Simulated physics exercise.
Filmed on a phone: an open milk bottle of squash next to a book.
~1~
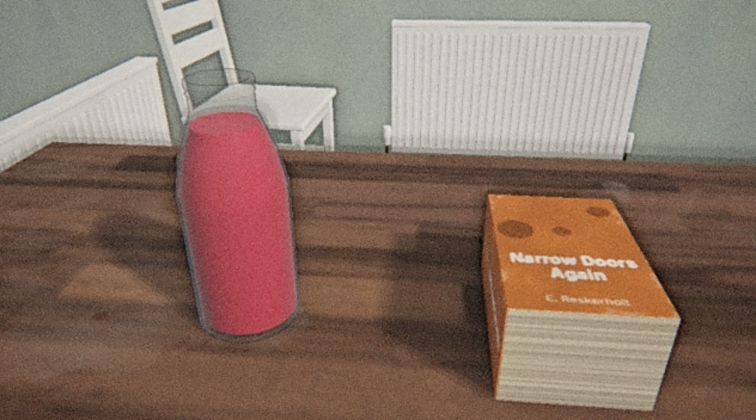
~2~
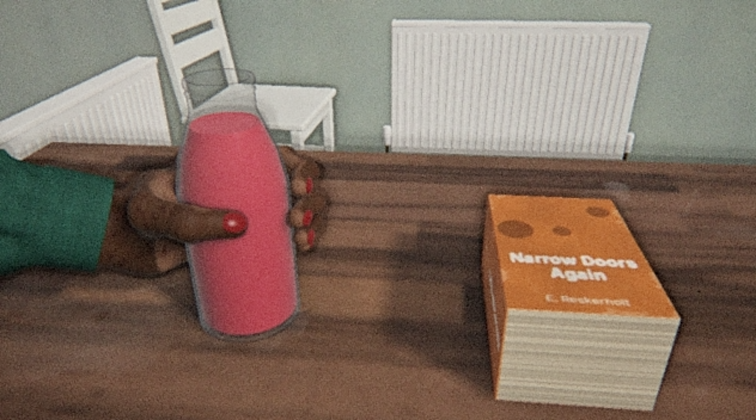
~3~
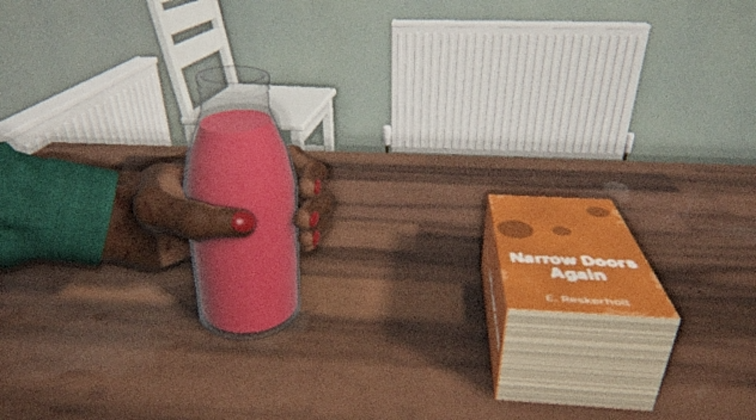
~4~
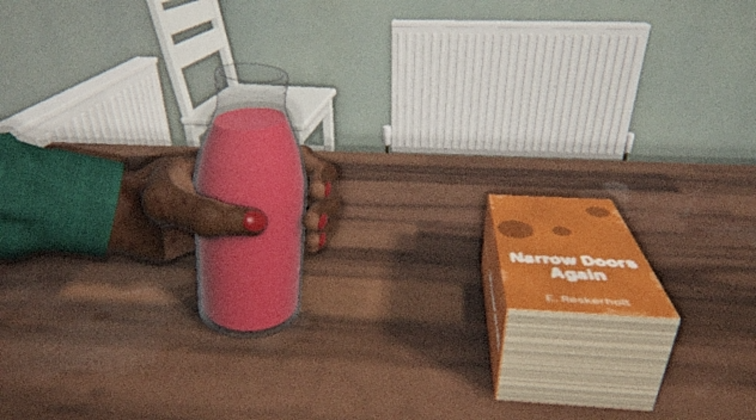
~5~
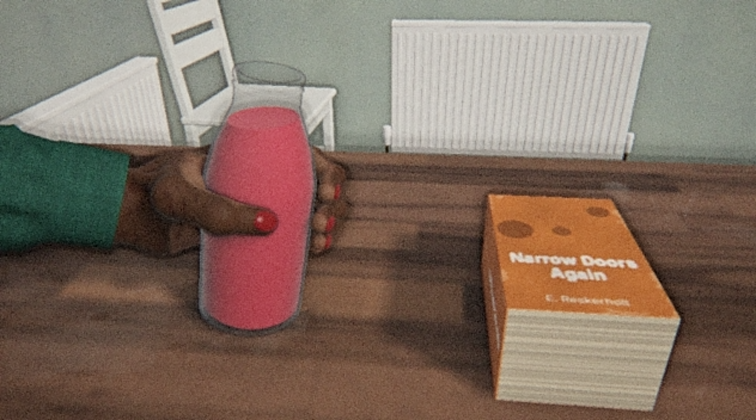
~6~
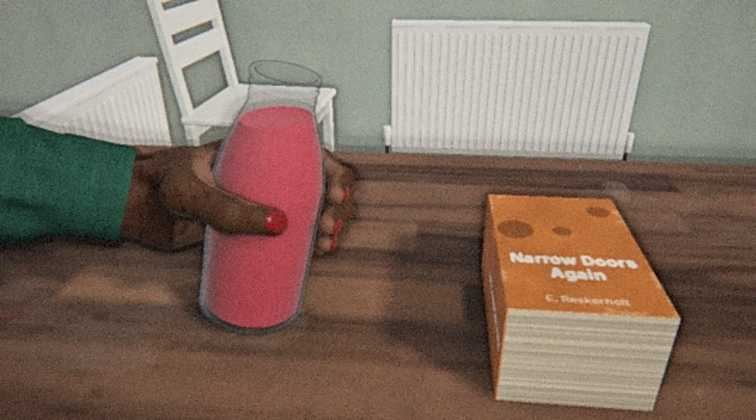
On a dark wooden table, a glass bottle of pink liquid stands left of a thick orange book; a hand in a green sleeve grips the bottle from the left and gradually tilts it slightly to the right.
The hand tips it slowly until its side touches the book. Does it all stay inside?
It spills.
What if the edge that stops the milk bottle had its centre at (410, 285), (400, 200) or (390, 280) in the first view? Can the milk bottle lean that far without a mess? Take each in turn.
As listed: Leaks, loses none, slops over.
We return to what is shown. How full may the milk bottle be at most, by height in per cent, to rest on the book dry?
Close to 65 %.
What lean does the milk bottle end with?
About 70°.
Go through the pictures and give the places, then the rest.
In the first picture, it stands upright; milk bottle (236, 202) about three quarters full.
The second picture shows a hand takes hold; milk bottle about three quarters full, surface at (225, 124); book (559, 289).
In the third picture, it is leaning; milk bottle (242, 199) about three quarters full.
The fourth picture shows tipping on its foot; milk bottle about three quarters full, surface at (252, 120); book (559, 289).
In the fifth picture, the top moves towards the book; milk bottle (260, 196) about three quarters full.
The sixth picture shows on the way over; milk bottle about three quarters full, surface at (279, 119); book (559, 289).
A moment on, the milk bottle leans by about 40°; all is still inside.
Further on, the milk bottle leans by about 60°; a puddle lies under it; nearly all of the squash is inside.
When it is over, the milk bottle leans by about 70°, against the book; a puddle lies under it; nearly all of the squash is inside.
